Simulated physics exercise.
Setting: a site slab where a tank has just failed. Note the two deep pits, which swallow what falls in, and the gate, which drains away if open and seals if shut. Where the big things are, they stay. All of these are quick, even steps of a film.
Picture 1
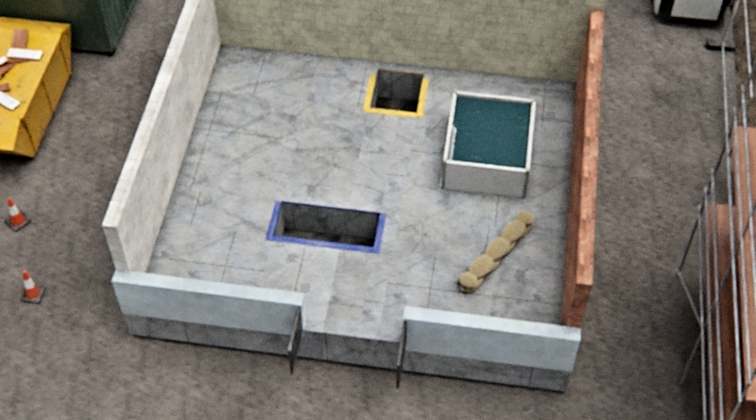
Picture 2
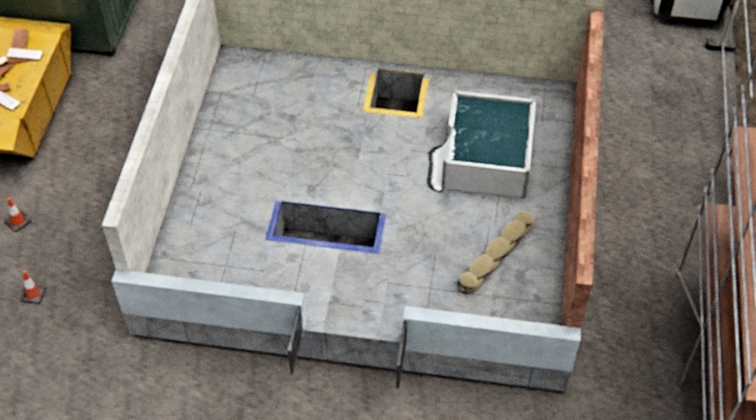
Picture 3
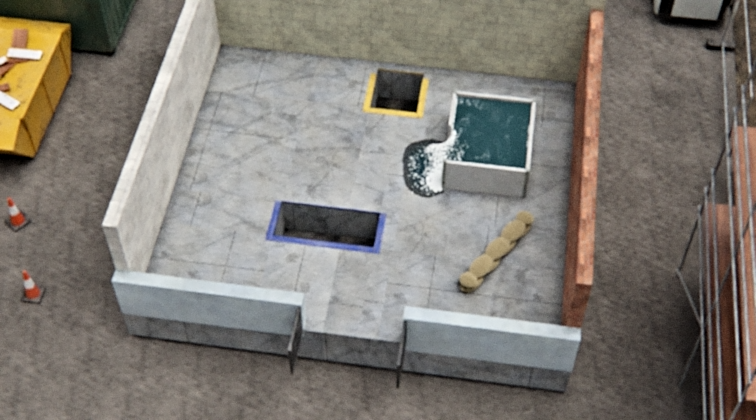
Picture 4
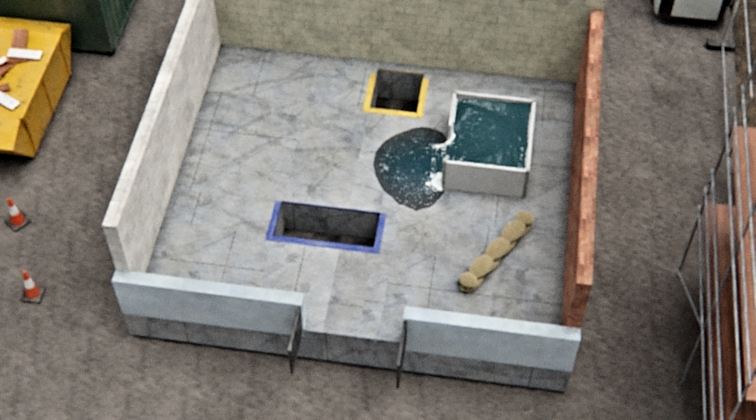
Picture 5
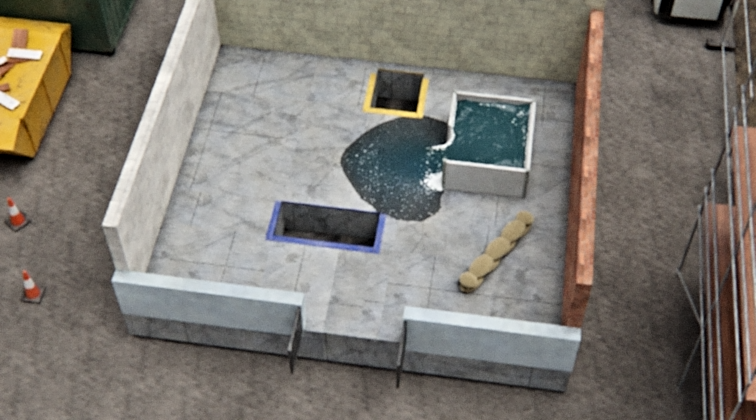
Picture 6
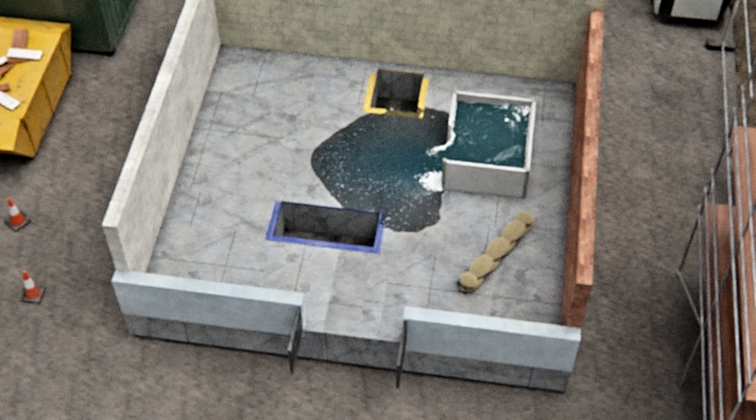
A walled concrete slab on a building site is seen from high above, with an opening in the low front wall. A white-sided tank of teal water stands at the right, near a blue-edged pit, a yellow-edged pit and a row of tan sacks. Water bursts from the tank's left side and spreads leftward in a widening dark, foam-flecked pool reaching both pits' edges, while the camera stays still.
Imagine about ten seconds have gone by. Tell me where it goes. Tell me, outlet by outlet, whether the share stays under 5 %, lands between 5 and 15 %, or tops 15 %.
In order: The gate accounts for a negligible part - below five per cent, the blue pit accounts for a substantial part - beyond fifteen per cent, the yellow pit accounts for a medium-sized part - five to fifteen per cent.
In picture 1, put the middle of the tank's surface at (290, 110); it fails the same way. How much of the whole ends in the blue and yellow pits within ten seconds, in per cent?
In per cent: Blue 8, yellow 20.
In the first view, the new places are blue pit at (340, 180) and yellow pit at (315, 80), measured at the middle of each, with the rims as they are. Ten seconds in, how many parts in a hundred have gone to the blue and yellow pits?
Measured shares in per cent - blue 45, yellow 14.
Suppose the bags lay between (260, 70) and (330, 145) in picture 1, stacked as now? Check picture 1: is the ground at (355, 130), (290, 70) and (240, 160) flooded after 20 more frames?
Taken one by one - inundated; inundated; inundated.
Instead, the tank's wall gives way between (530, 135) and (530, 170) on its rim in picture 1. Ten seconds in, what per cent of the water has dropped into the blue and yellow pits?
The blue pit takes 10 per cent and the yellow pit 20 per cent.
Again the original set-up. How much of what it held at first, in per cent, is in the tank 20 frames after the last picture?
It works out to roughly 32 %.
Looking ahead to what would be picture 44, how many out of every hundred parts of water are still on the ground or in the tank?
Around 74 parts in a hundred.
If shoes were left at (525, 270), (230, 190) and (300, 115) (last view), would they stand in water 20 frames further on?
Taking them as listed, I'd call them high and dry, soaked through and soaked through.
A moment on, water covers 25 % of the floor; the gate 0 %, the blue pit 4 %, the yellow pit 1 %.
Next, water covers 40 % of the floor; the gate 0 %, the blue pit 11 %, the yellow pit 1 %.
Then, water covers 45 % of the floor; the gate 0 %, the blue pit 17 %, the yellow pit 2 %.
Later, water covers 50 % of the floor; the gate 1 %, the blue pit 23 %, the yellow pit 2 %.
In the end, water covers 65 % of the floor; the gate 2 %, the blue pit 30 %, the yellow pit 7 %.
